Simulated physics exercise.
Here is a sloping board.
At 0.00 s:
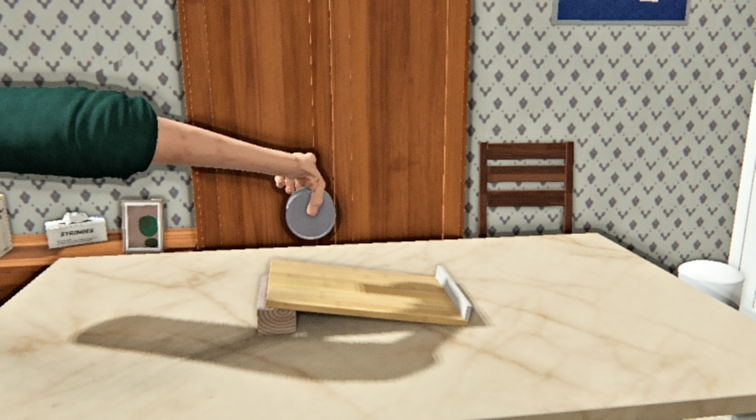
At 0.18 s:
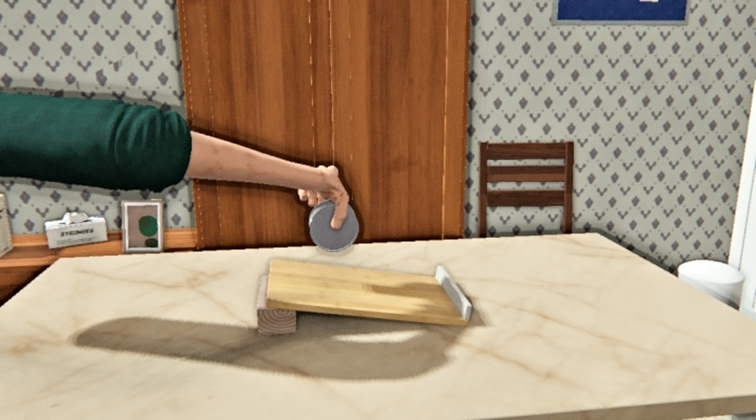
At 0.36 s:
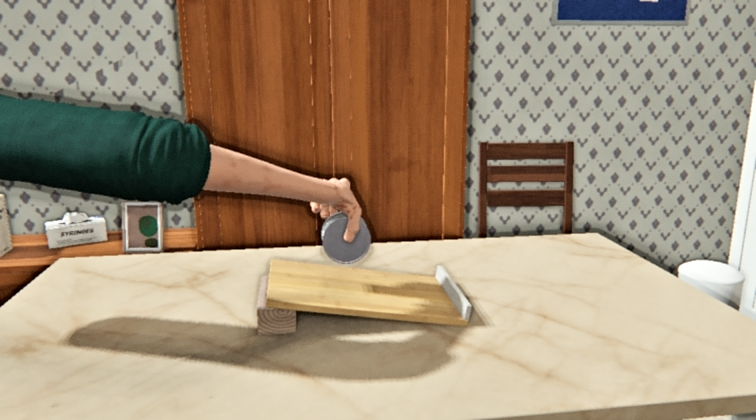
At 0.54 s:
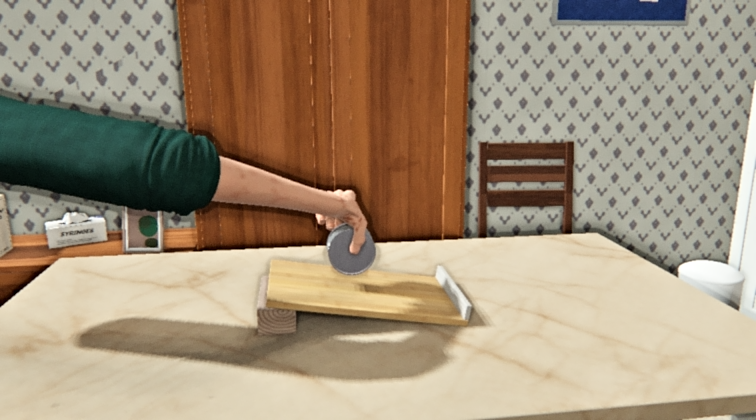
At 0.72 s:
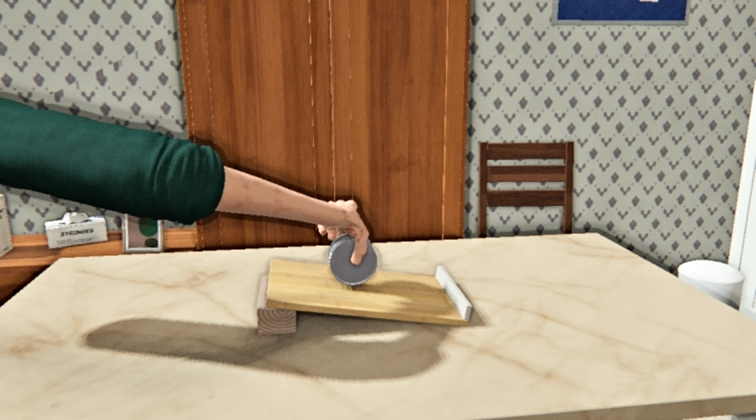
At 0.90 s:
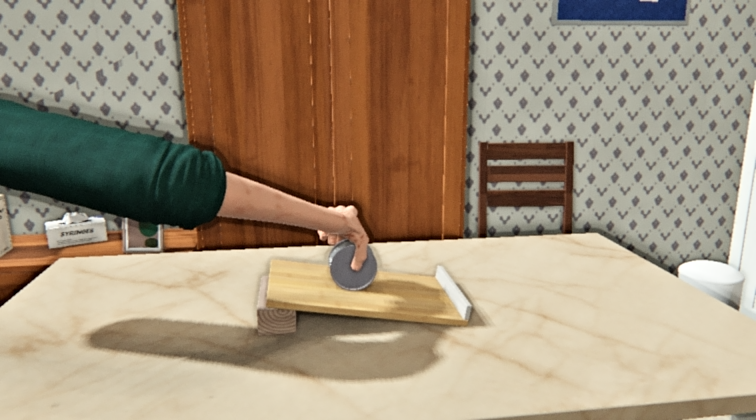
On a marble-topped table, a hand in a green sleeve lowering a grey tub rightward onto a sloping wooden board and holding it there.
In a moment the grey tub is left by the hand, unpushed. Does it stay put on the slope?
Loses its hold.
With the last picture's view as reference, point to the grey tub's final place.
In the last picture, near pixel (432, 273).
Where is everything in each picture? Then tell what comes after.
The first picture shows coming down; grey tub (310, 212).
The second picture shows coming down; grey tub (333, 225).
The third picture shows coming down; grey tub (345, 238).
The fourth picture shows coming down; grey tub (351, 249).
The fifth picture shows coming down; grey tub (352, 259).
The sixth picture shows in place under the hand; grey tub (352, 264).
After 1.30 s, grey tub shifted a little near (375, 267).
After 1.50 s, grey tub shifted about its own width near (413, 271).
After 1.60 s, grey tub shifted well along near (434, 271).
In the end (2.3 s), moved from the start, grey tub. At the end, from the last picture's camera, grey tub near (433, 273). The grey tub goes downhill.
